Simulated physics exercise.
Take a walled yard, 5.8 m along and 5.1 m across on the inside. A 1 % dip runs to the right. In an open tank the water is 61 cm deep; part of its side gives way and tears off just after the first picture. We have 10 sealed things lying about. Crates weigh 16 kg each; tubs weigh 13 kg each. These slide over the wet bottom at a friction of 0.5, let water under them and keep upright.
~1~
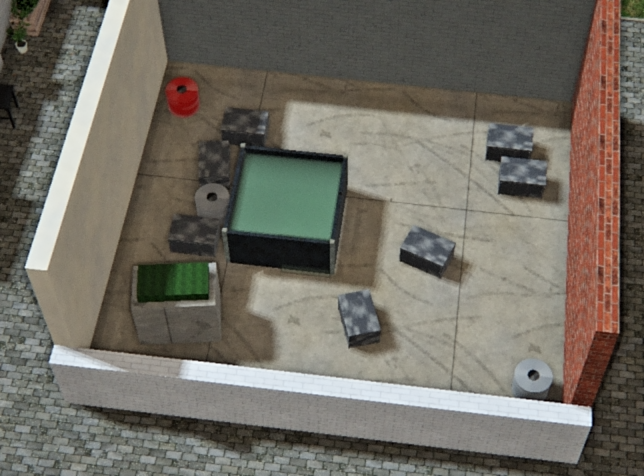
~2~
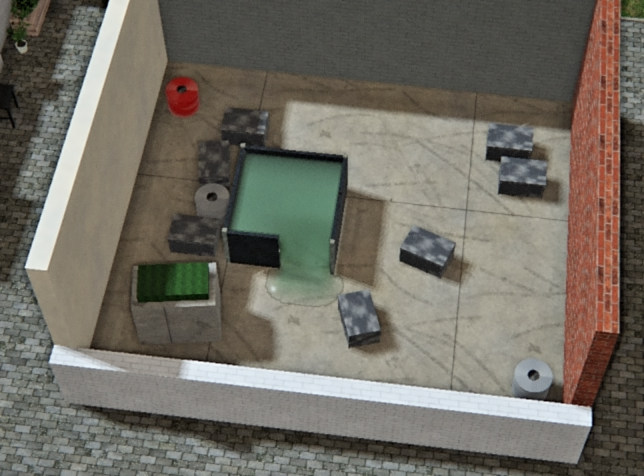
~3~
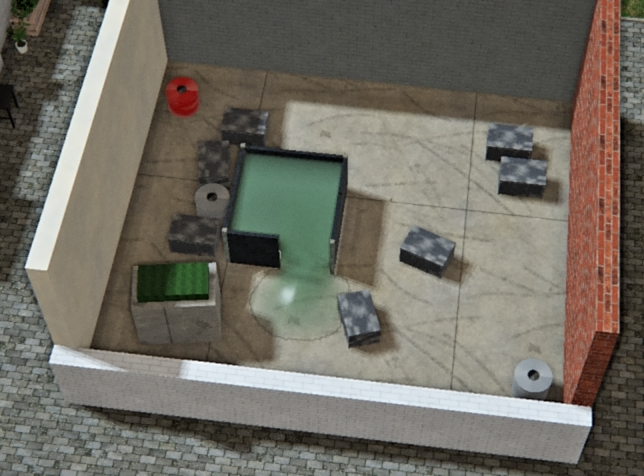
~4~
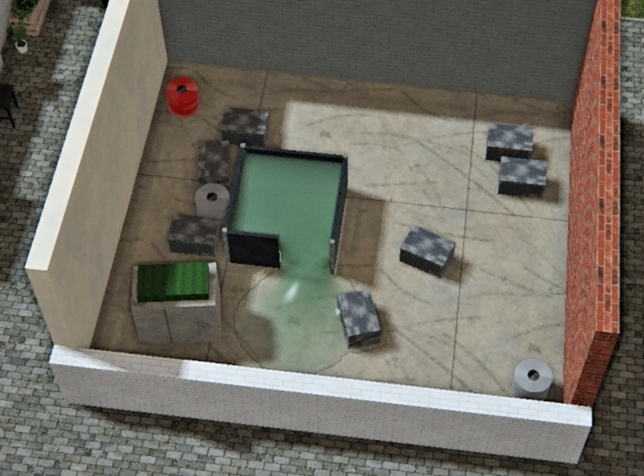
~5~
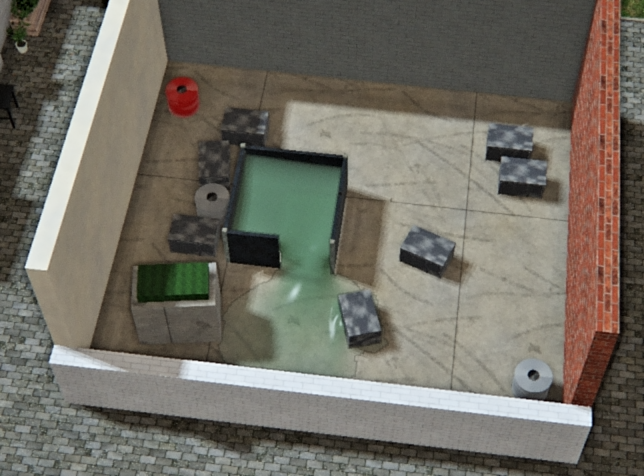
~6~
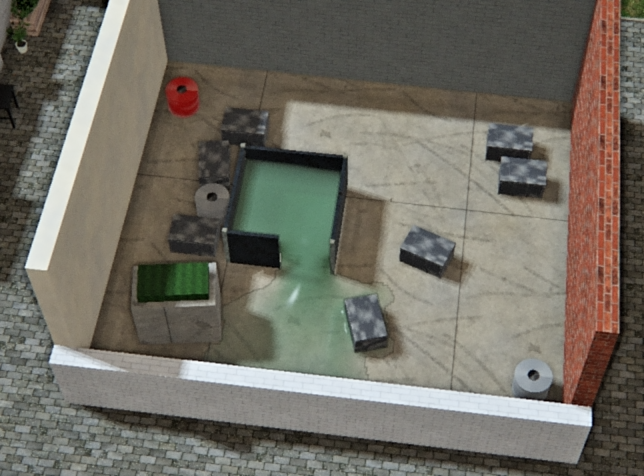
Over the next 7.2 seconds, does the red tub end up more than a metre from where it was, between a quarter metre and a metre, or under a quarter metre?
Almost still.
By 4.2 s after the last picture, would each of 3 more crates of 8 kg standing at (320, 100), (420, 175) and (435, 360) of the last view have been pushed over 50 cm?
The first one ends up inside that, the second inside that, the third beyond that.
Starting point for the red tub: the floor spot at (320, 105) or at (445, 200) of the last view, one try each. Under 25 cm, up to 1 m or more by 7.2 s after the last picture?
One try each gives this: It remains roughly in place, then it remains roughly in place.
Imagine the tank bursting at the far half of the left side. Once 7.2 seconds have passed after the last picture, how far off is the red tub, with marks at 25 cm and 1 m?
With that failure, the red tub lands a long way off.
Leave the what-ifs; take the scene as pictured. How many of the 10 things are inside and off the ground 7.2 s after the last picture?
Of them, 0.
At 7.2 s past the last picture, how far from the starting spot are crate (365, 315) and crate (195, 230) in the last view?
First 250 cm, then 0 cm.
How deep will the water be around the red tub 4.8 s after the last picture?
4 cm, roughly.
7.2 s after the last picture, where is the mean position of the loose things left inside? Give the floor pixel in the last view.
The centre sits near (353, 184).
Then, 0.9 s after the last picture the red tub is near (181, 89), 0.0 m from its start, aground; 0 afloat.
Then, 2.8 s after the last picture the red tub is near (181, 89), 0.0 m from its start, aground; 1 afloat.
Then, 4.8 s after the last picture the red tub is near (181, 89), 0.0 m from its start, aground; 0 afloat.
Then, 7.2 s after the last picture the red tub is near (181, 89), 0.0 m from its start, aground; 0 afloat.
